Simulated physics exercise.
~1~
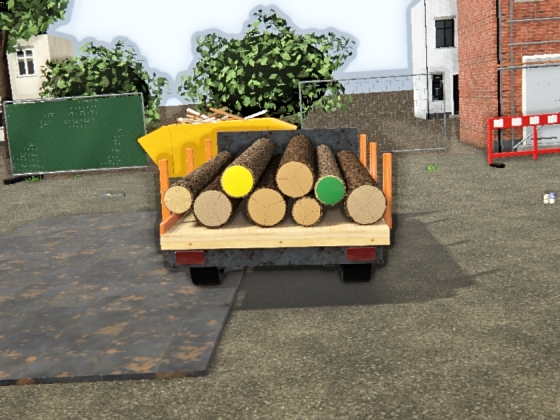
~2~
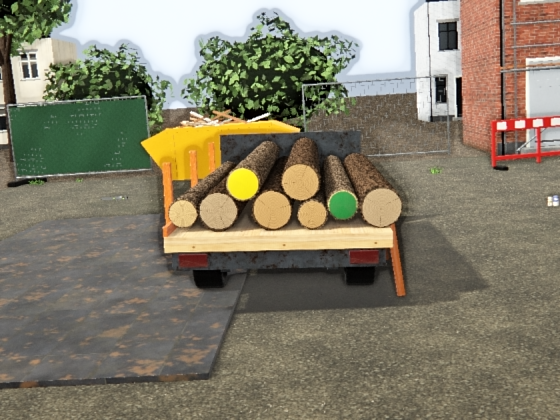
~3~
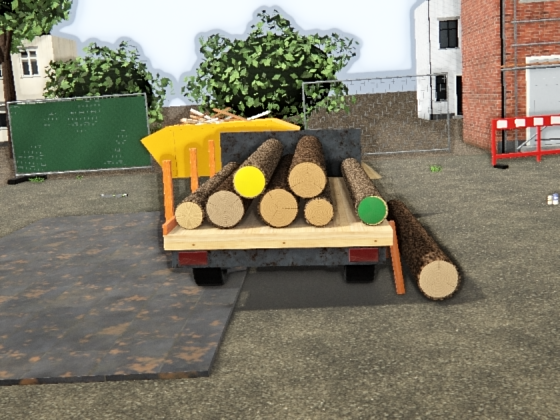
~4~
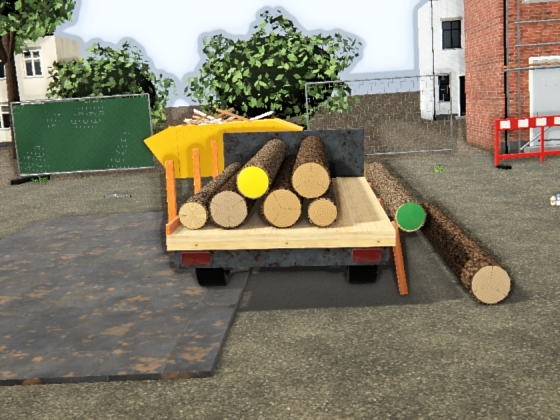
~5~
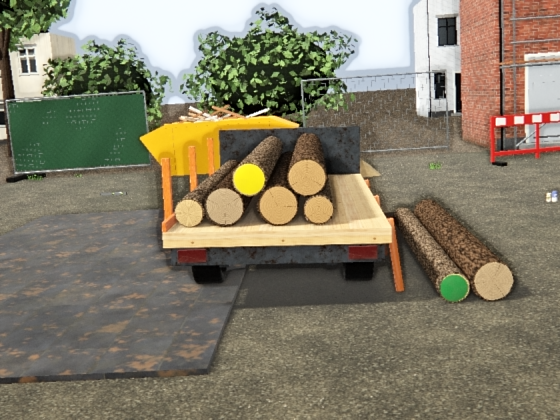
Two logs, one with a green-painted end, rolled off the right side of a parked trailer after the orange posts there swung down, and they ended up side by side on the ground while the yellow-ended log stayed on the pile.
